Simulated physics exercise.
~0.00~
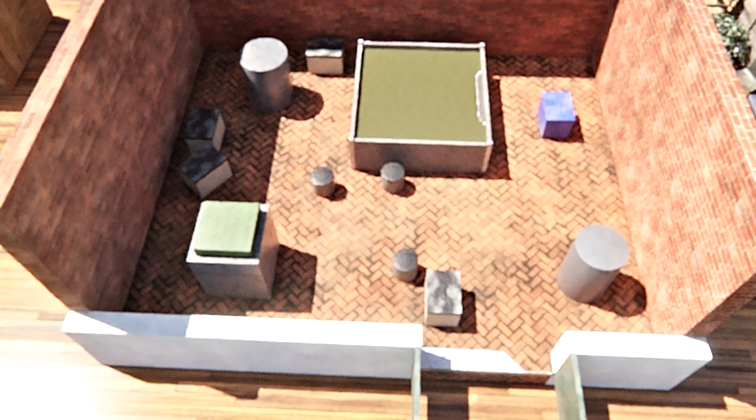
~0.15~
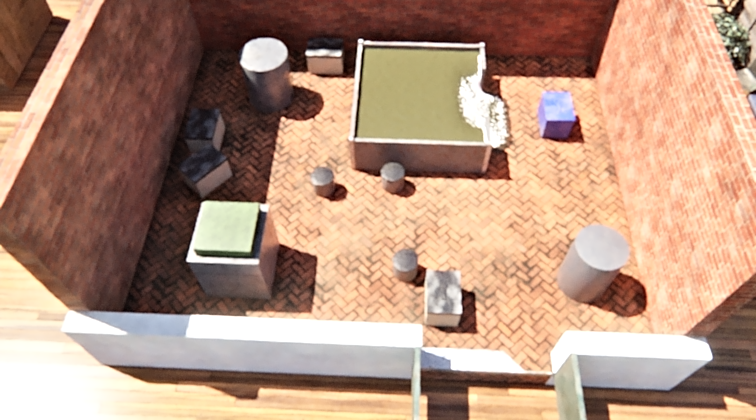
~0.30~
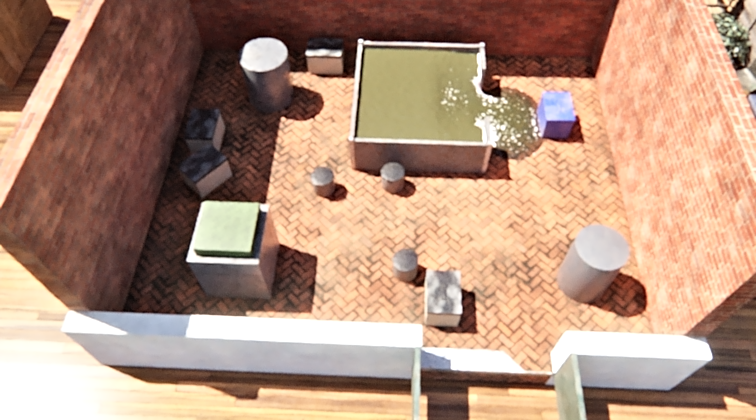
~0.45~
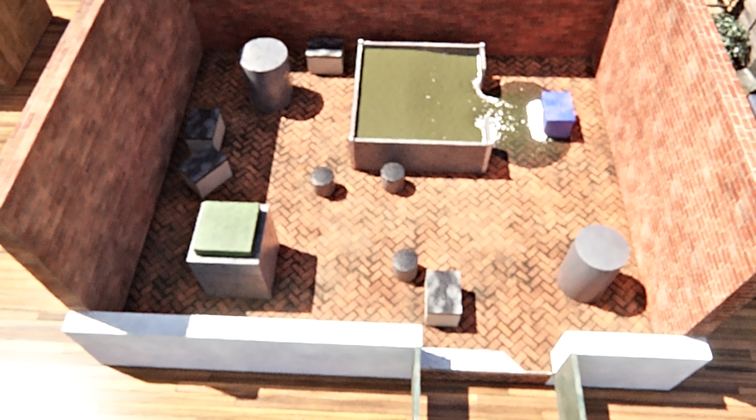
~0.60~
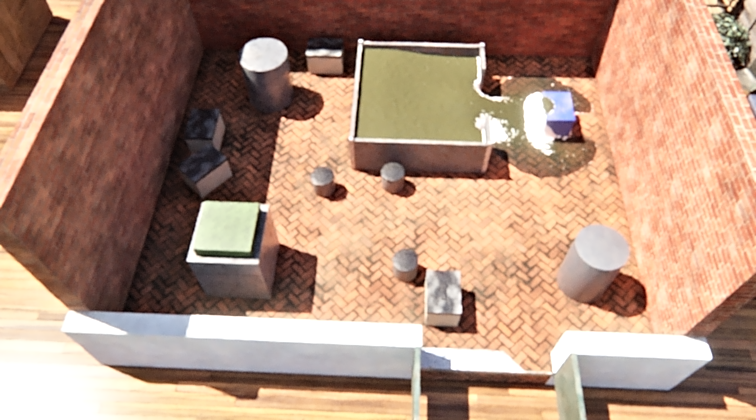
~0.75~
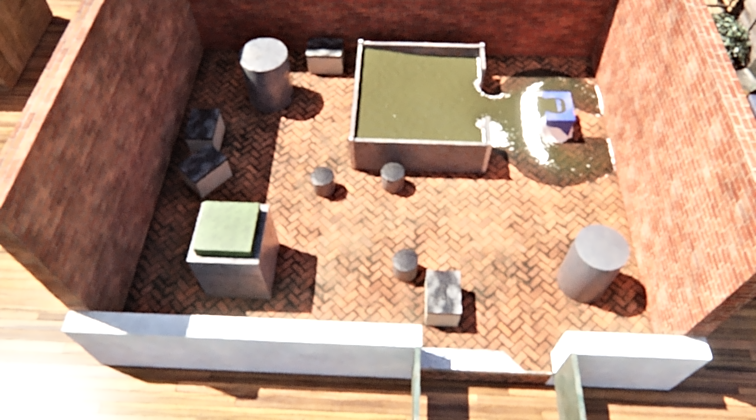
Brick-walled yard with a raised tank of murky water bursting through its right side, spreading across the paving around a blue chest.
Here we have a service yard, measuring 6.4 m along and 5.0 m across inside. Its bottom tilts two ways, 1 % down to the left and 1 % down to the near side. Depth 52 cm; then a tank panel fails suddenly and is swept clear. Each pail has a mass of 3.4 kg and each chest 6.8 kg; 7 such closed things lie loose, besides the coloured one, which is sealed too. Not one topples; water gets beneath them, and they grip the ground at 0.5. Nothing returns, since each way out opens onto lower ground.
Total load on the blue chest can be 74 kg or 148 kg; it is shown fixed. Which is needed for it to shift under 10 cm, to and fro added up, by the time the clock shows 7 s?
Going by this, the heavier pick is required.
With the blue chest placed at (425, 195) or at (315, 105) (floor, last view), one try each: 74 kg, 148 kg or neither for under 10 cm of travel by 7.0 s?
Well, the little one does for the first, the little one does for the second.
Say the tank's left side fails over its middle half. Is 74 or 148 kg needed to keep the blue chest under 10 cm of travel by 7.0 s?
Note: Low mass sufficient.
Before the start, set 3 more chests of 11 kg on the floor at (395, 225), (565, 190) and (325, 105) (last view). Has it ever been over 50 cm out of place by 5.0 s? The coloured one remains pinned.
Results, in sequence: Not exceeded / exceeded / not exceeded.
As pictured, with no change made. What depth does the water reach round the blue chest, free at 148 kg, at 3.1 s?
Close to 12 cm deep.
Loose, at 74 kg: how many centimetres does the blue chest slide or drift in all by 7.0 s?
It covers about 50 cm altogether.
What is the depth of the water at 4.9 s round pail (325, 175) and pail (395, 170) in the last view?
Depth approx. 0 cm / 0 cm.
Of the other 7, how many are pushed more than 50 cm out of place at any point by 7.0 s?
That makes 3.
After 1.4 s the blue chest would be 35 cm from its start with 74 kg and 0 cm from its start with 148 kg; 12 cm of water round it then.
After 3.1 s the blue chest would be 49 cm from its start with 74 kg and 0 cm from its start with 148 kg; 12 cm of water round it then.
After 4.9 s the blue chest would be 49 cm from its start with 74 kg and 0 cm from its start with 148 kg; 10 cm of water round it then.
After 7.0 s the blue chest would be 49 cm from its start with 74 kg and 0 cm from its start with 148 kg; 7 cm of water round it then.
